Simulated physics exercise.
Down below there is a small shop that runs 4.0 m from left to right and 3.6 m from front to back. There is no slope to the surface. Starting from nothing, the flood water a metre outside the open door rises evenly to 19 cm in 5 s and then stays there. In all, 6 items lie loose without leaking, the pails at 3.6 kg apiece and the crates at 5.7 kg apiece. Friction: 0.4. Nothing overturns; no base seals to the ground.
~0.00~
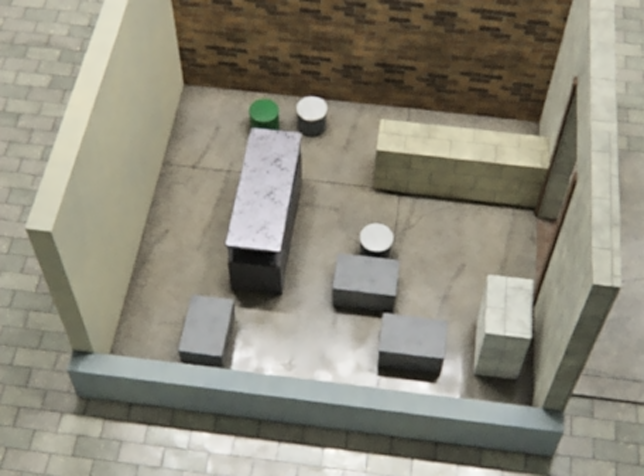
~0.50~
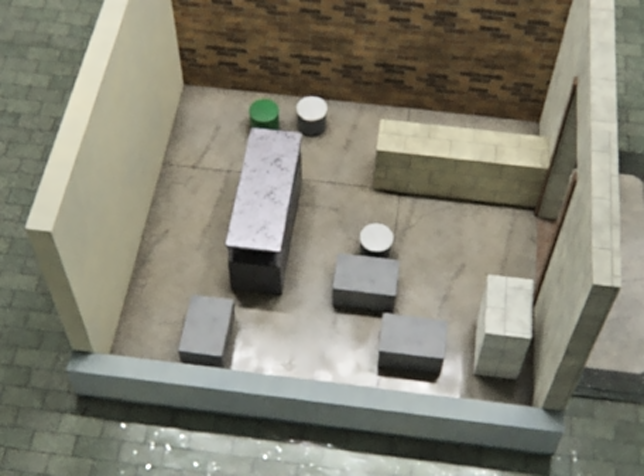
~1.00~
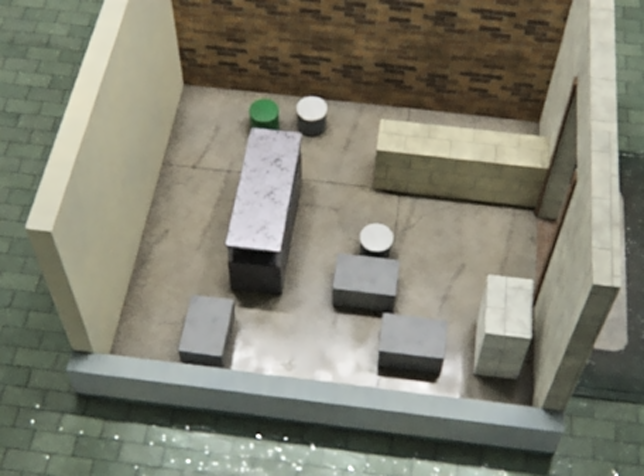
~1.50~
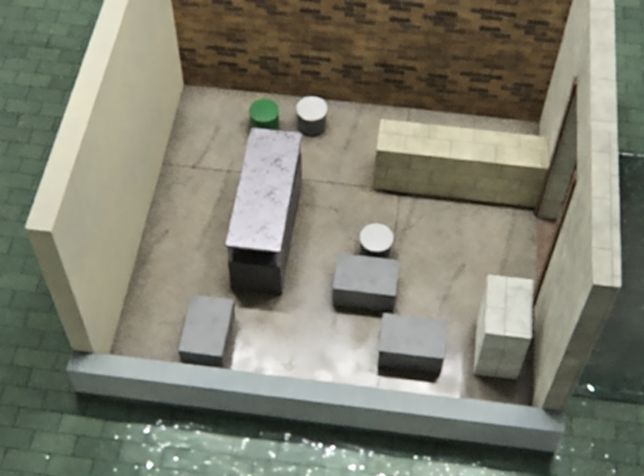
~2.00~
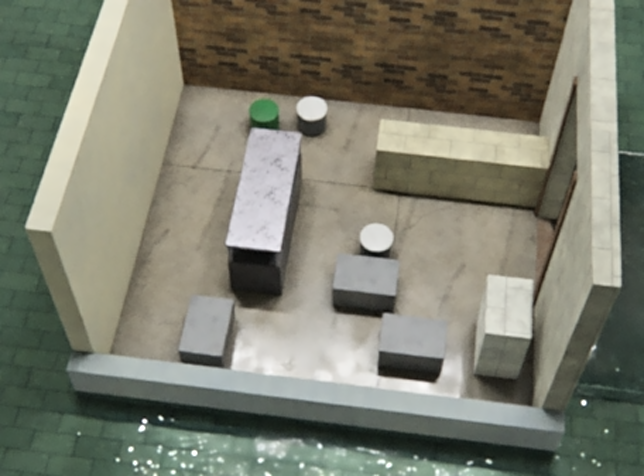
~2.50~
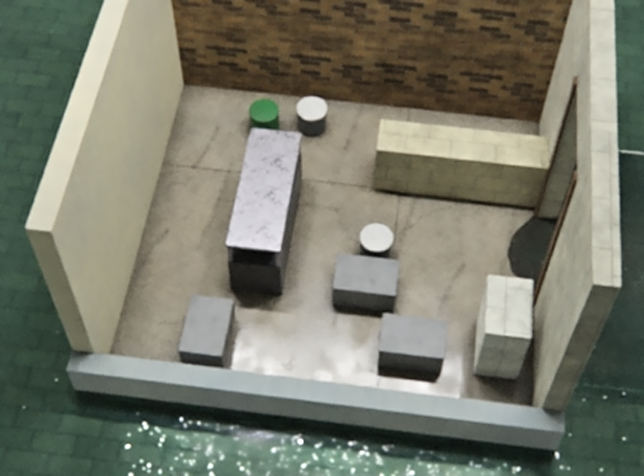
Water spreads over the paving around a small open-topped shop, turning the pale ground dark green and glinting along the low front wall. Inside, the floor stays dry and the pails, crates and counters stay still, until a small dark patch of water enters through the opening in the right wall.
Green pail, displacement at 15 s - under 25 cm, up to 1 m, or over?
Up to 1 m.
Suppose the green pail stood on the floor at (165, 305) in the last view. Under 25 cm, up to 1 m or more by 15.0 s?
Short answer, it is taken a long way.
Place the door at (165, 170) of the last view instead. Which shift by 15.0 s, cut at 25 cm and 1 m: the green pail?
That would leave the green pail a long way off.
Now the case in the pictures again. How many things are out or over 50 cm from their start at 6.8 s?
The count is 2.
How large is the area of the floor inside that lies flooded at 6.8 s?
My estimate is roughly 8.0 m2.
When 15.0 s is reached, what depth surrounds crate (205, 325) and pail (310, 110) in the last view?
Close to 12 and 9 centimetres.
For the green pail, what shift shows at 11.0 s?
It is about 40 cm out of place by then.
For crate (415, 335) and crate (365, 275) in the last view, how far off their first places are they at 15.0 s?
First 20 cm, then 150 cm.
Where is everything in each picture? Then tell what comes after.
The green pail at (264, 110) rests on the ground; 0.0 m2 under water; 0 of 6 have shifted, in the first picture.
The green pail at (264, 110) rests on the ground; 0.0 m2 under water; 0 of 6 have shifted, in the second picture.
The green pail at (264, 110), on the bottom; 0.0 m2 under water; 0 of 6 have shifted, in the third picture.
The green pail at (264, 110), on the bottom; 0.0 m2 under water; 0 of 6 have shifted, in the fourth picture.
The green pail at (264, 110) rests on the ground; water covers 0.0 m2; 0 of 6 have shifted, in the fifth picture.
The green pail at (264, 110), on the bottom; water covers 0.2 m2; 0 of 6 have shifted, in the sixth picture.
After 3.5 s the green pail is near (264, 110), 0.0 m from its start, aground; 0 afloat.
After 6.8 s the green pail is near (263, 110), 0.0 m from its start, aground; 2 afloat.
After 11.0 s the green pail is near (229, 112), 0.4 m from its start, afloat; 4 afloat.
After 15.0 s the green pail is near (203, 92), 0.7 m from its start, afloat; 6 afloat.
